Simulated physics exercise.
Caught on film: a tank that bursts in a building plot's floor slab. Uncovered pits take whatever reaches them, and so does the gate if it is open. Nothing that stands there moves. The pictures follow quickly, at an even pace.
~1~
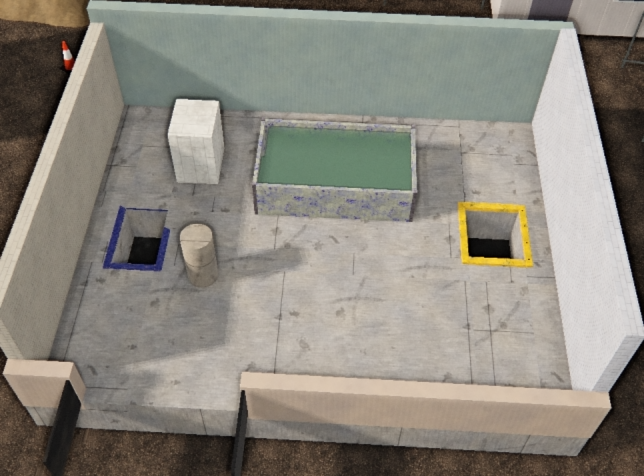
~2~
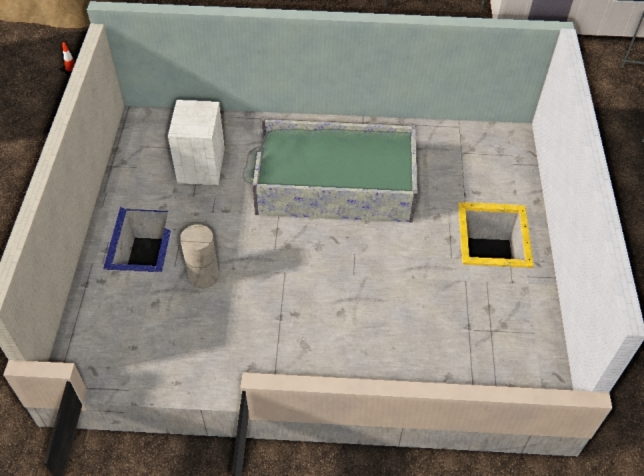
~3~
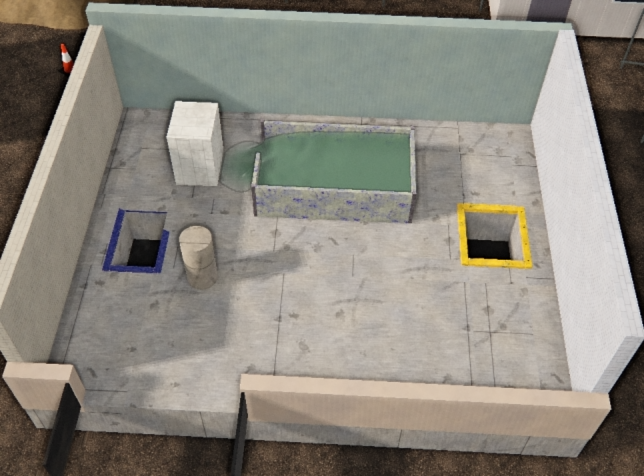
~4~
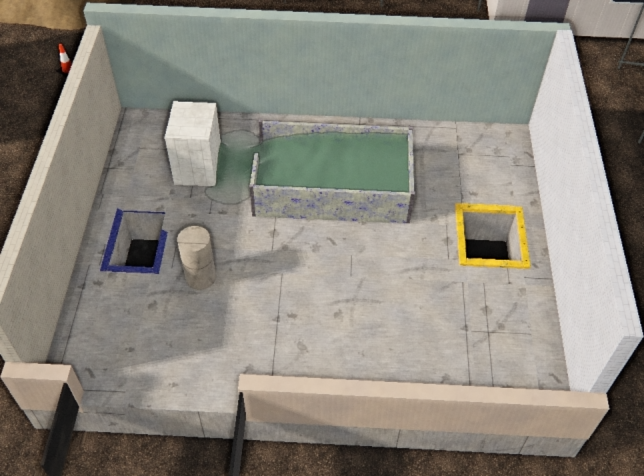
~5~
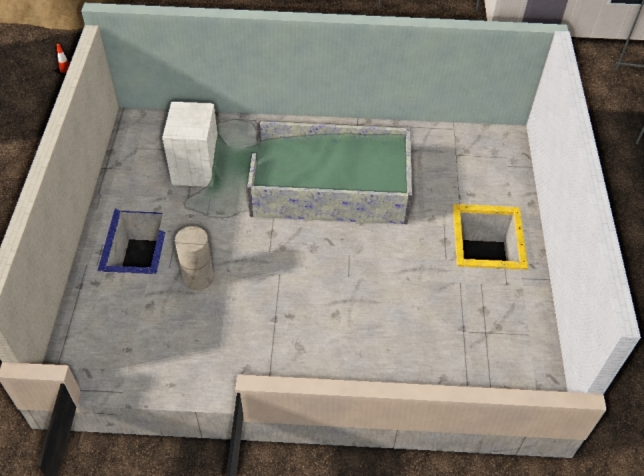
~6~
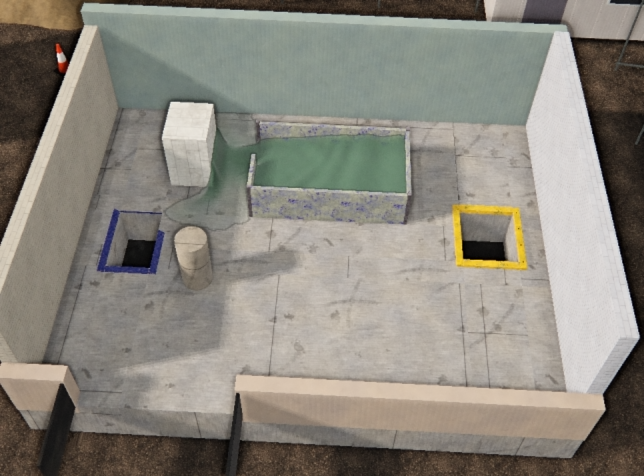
On a building plot's walled floor slab, green water sat still in a tank, then poured out through its left side and spread across the floor to the white block and toward the front.
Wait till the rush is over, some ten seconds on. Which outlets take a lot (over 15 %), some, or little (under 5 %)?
The gate takes between 5 and 15 %; the yellow pit takes less than 5 %; the blue pit takes more than 15 %.
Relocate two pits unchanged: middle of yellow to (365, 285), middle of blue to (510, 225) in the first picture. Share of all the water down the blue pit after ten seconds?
Roughly, in per cent: Blue 4.
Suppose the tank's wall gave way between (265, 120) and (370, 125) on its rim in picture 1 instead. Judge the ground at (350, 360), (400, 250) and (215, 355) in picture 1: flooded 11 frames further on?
As listed: No water, no water, not flooded.
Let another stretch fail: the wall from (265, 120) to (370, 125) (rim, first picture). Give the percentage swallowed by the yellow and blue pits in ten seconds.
In per cent: Yellow 10, blue 20.
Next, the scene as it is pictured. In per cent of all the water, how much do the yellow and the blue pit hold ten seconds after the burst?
About 0 and 18 per cent.
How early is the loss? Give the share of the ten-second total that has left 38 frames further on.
I make it 50 per cent.
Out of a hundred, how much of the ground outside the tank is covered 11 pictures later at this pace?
About 25 per cent.
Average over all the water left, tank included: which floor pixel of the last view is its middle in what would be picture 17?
Around (283, 183).
A moment on, water covers 15 % of the floor; the gate 0 %, the yellow pit 0 %, the blue pit 0 %.
Next, water covers 25 % of the floor; the gate 0 %, the yellow pit 0 %, the blue pit 1 %.
Then, water covers 50 % of the floor; the gate 1 %, the yellow pit 0 %, the blue pit 3 %.
Later, water covers 70 % of the floor; the gate 5 %, the yellow pit 0 %, the blue pit 10 %.
In the end, water covers 80 % of the floor; the gate 13 %, the yellow pit 0 %, the blue pit 18 %.
